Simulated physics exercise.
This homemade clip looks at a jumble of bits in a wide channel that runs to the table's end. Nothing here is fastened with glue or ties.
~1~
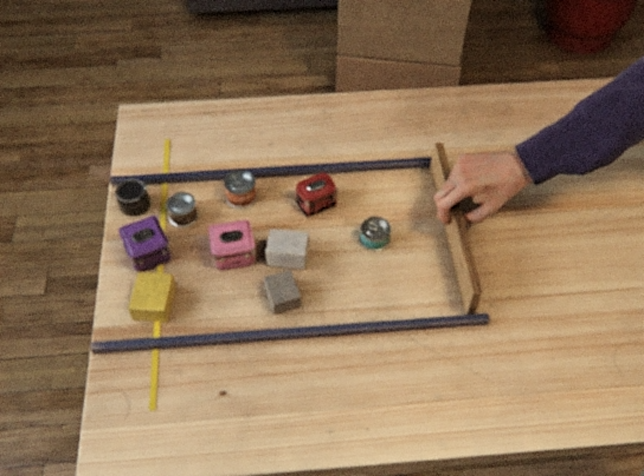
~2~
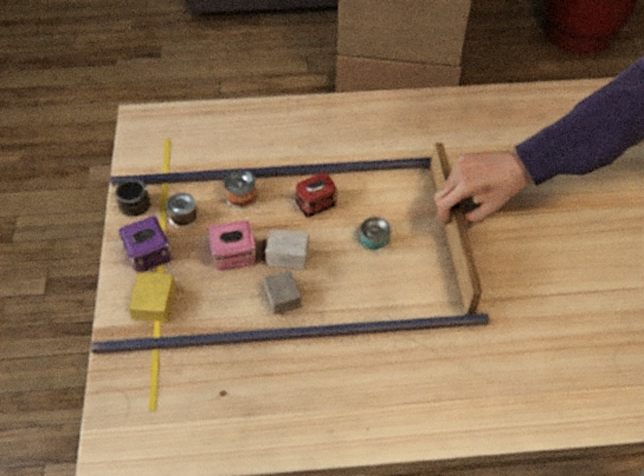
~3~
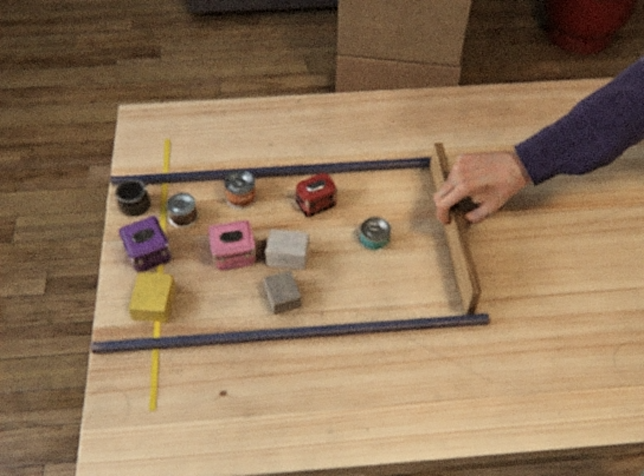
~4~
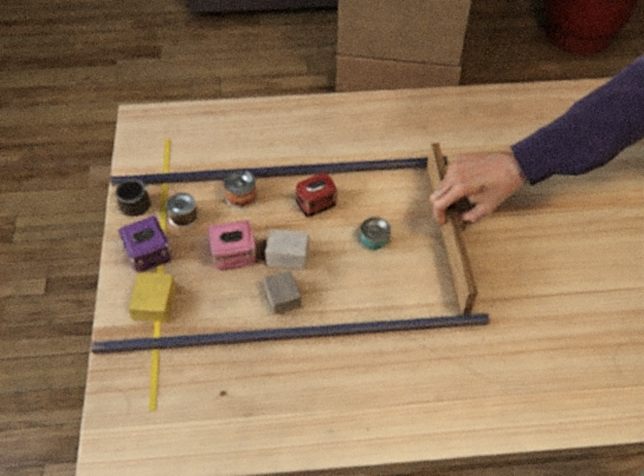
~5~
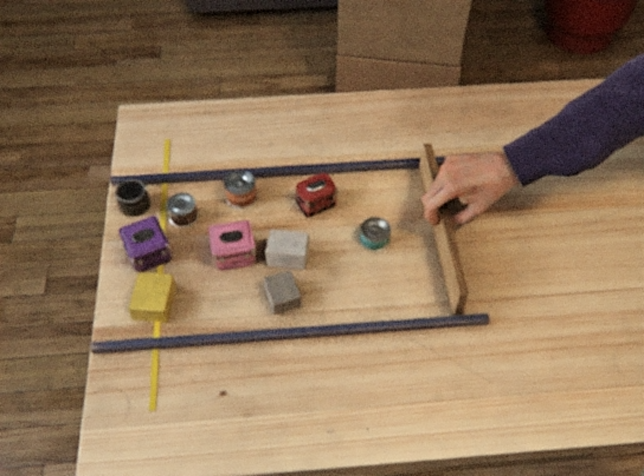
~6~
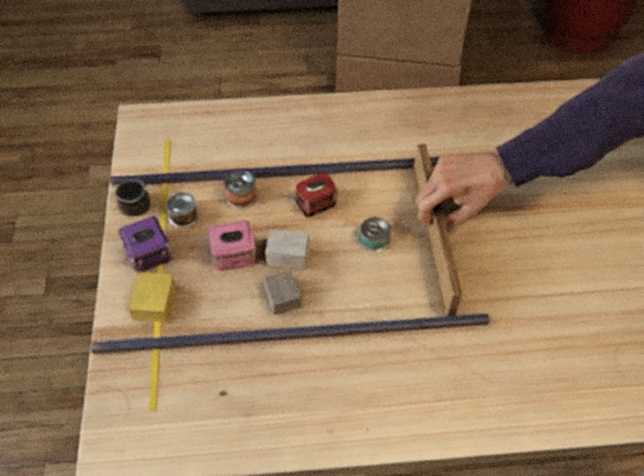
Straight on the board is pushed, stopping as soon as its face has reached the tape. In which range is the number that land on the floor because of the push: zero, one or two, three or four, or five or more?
In the range one or two.
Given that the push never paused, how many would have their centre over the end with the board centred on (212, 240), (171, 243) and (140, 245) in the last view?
Middles past end - pos 1: 0, pos 2: 2, pos 3: 6.
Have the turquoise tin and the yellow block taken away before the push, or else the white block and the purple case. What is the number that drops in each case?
I'd say 2 the first time and 1 the second time.
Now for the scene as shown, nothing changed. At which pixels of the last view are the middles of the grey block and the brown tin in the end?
Around (142, 309), then around (117, 221).
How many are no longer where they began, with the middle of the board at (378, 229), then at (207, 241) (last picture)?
Moved so far: 1, later 10.
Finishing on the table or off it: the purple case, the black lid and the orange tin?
Purple case - goes; black lid - goes; orange tin - stays.
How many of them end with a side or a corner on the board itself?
It touches 4.
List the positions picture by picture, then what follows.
Black lid (133, 198); purple case (146, 244); yellow block (153, 297); board (454, 224); tape (161, 256), in the first frame.
Purple case (146, 244); red case (316, 194), in the second frame.
Yellow block (153, 297); turquoise tin (375, 234), in the third frame.
Black lid (133, 198); orange tin (241, 190), in the fourth frame.
Purple case (146, 244); white block (288, 250), in the fifth frame.
Black lid (133, 198); purple case (146, 244); yellow block (153, 297); board (435, 226); tape (161, 256), in the sixth frame.
Soon after, none off yet; black lid at rest near (133, 198); purple case at rest near (146, 244); yellow block at rest near (153, 297).
At rest, the number that fall off is one or two; fallen, purple case and black lid.
